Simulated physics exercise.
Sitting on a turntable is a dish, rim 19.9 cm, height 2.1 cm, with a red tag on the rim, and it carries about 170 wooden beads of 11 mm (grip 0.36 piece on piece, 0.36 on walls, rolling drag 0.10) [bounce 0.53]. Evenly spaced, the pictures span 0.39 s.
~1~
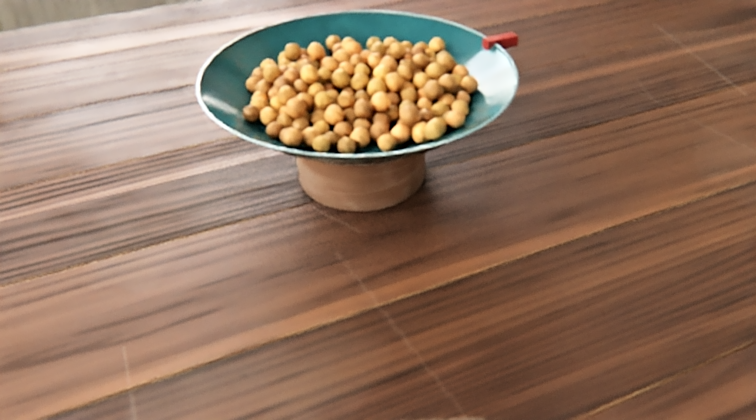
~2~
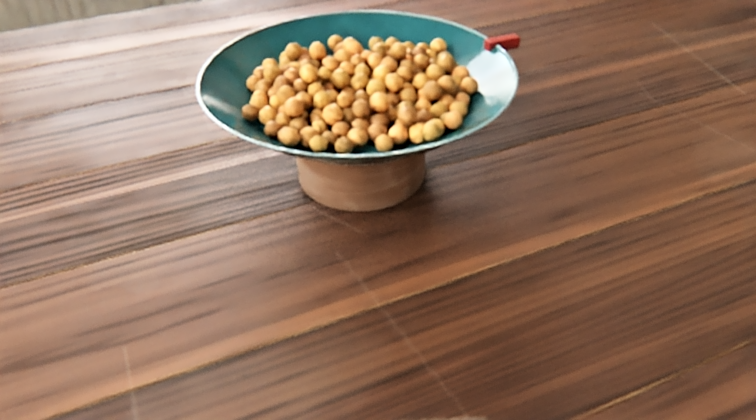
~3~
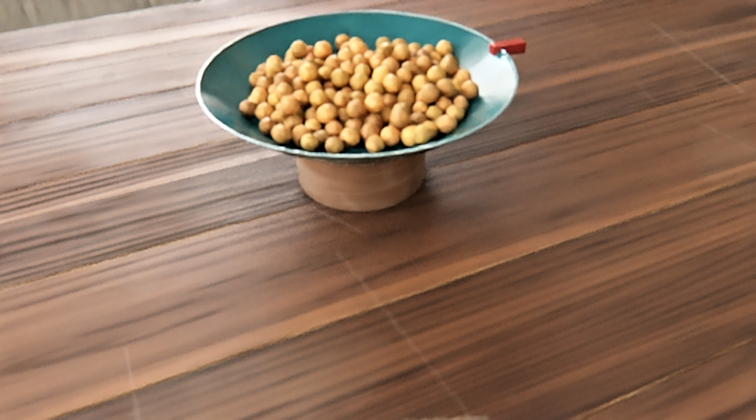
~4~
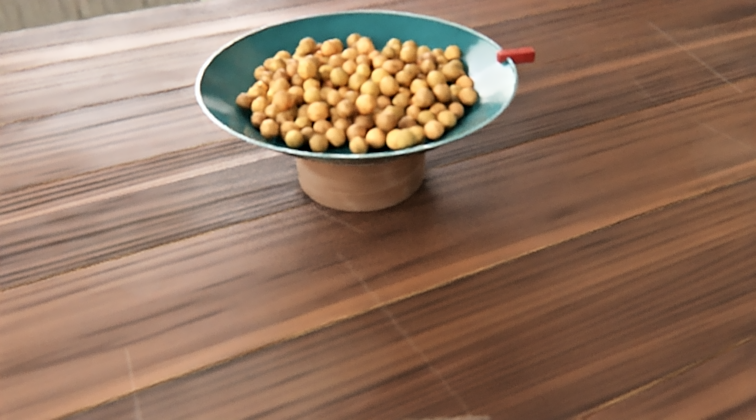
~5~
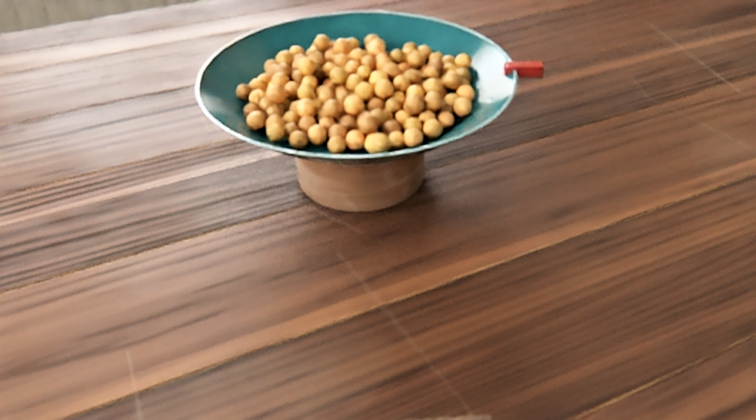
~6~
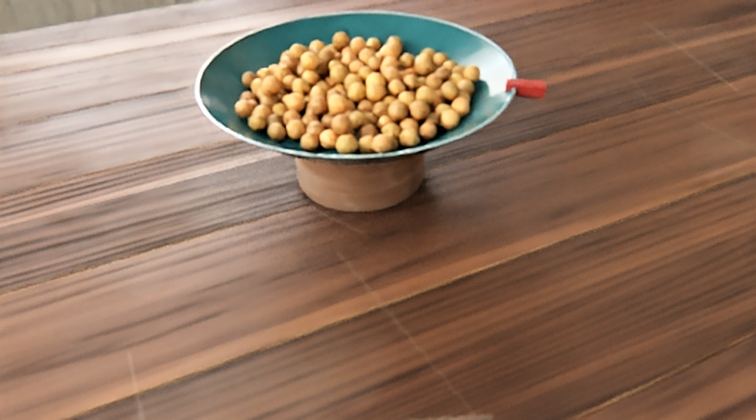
On a wooden table, a teal dish of round tan beads slowly turns clockwise, gradually speeding up.
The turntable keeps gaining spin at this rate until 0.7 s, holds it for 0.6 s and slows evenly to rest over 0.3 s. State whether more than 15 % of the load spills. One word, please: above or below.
Below.
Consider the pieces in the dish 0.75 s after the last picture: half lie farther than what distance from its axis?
5.0 cm or so.
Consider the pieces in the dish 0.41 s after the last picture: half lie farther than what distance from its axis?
Around 5.0 centimetres.
Then, 0.41 s after the last picture, dish 100 %; middle of the pieces not yet landed near (356, 85).
Then, 0.75 s after the last picture, dish 100 %; middle of the pieces not yet landed near (359, 86).
Then, 1.07 s after the last picture, dish 100 %; middle of the pieces not yet landed near (357, 87).
Then, 1.36 s after the last picture, dish 100 %; middle of the pieces not yet landed near (357, 87).
In the end, dish 100 %.
